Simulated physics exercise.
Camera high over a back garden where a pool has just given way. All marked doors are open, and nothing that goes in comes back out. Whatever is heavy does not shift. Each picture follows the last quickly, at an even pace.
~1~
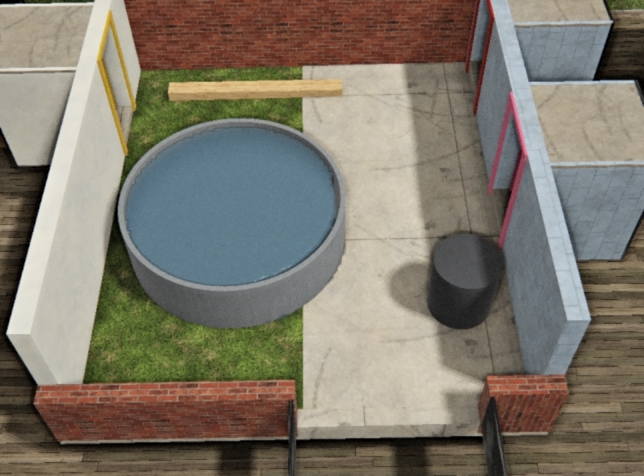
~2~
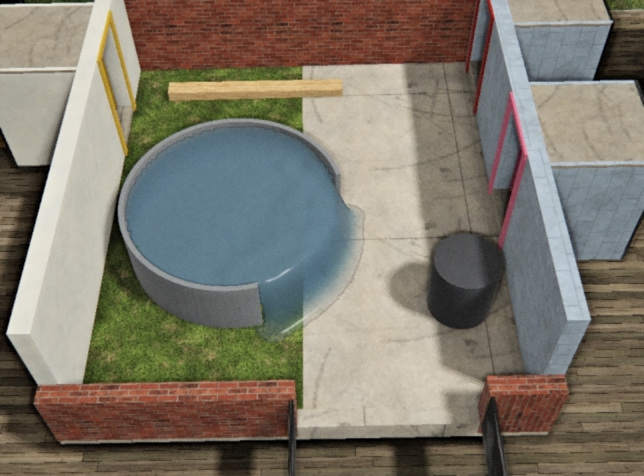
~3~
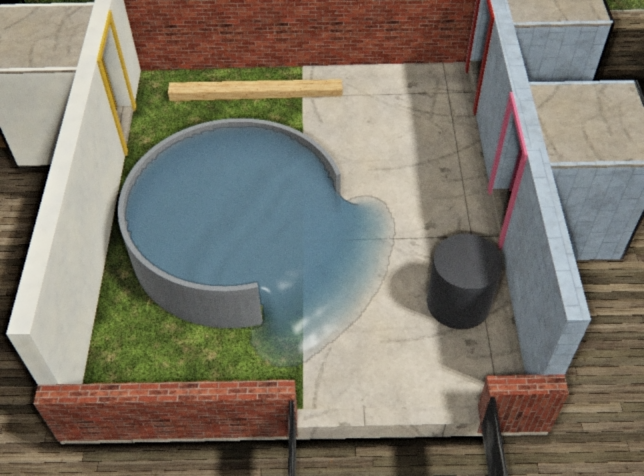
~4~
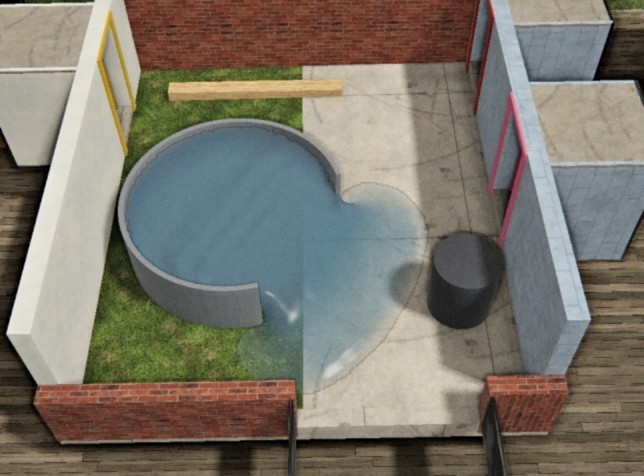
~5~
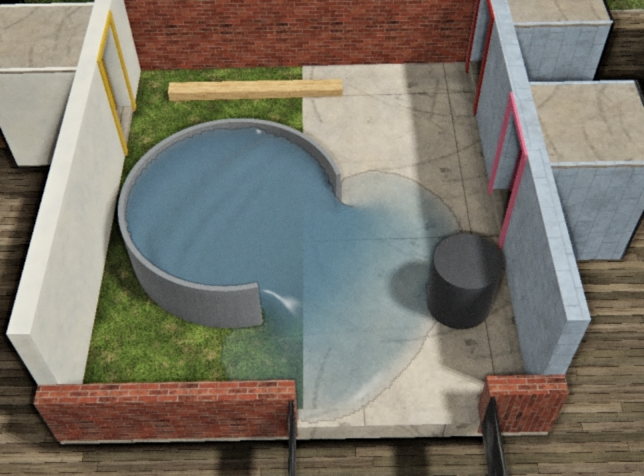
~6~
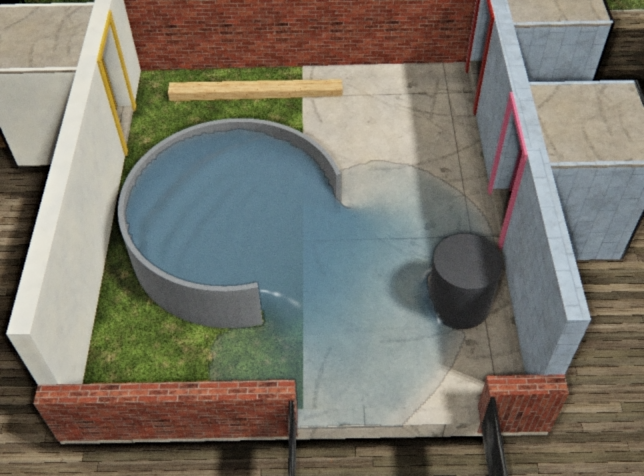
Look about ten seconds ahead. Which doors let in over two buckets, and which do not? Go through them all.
As I see it, the pink door gets over two buckets; the yellow door gets two buckets or fewer; the red door gets two buckets or fewer.
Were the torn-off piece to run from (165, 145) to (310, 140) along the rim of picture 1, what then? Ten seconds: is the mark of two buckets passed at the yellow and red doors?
Looking at the doors, the yellow door overshoots the limit while the red door overshoots the limit.
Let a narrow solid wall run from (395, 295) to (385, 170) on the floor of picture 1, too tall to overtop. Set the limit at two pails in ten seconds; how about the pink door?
I reckon the pink door remains safe then.
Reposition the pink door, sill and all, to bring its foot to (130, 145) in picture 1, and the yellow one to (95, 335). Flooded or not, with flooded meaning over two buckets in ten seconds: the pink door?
As it turns out, the pink door keeps clear.
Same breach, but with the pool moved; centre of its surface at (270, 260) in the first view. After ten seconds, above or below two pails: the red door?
The red one falls short.
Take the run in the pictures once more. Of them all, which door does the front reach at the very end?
It has to be the door marked yellow.
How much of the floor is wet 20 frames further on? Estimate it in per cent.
Around 65 in a hundred.
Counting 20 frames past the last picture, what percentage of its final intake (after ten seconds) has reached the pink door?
By then roughly 85 percent of the ten-second total is in.
A moment on, water covers 40 % of the floor; the pink door over two buckets in, the yellow door not reached, the red door not reached.
Next, water covers 45 % of the floor; the pink door far over two buckets in, the yellow door not reached, the red door wet at the sill, nothing in.
Then, water covers 65 % of the floor; the pink door far over two buckets in, the yellow door not reached, the red door wet at the sill, nothing in.
Later, water covers 80 % of the floor; the pink door far over two buckets in, the yellow door not reached, the red door wet at the sill, nothing in.
In the end, water covers 95 % of the floor; the pink door far over two buckets in, the yellow door wet at the sill, nothing in, the red door wet at the sill, nothing in.
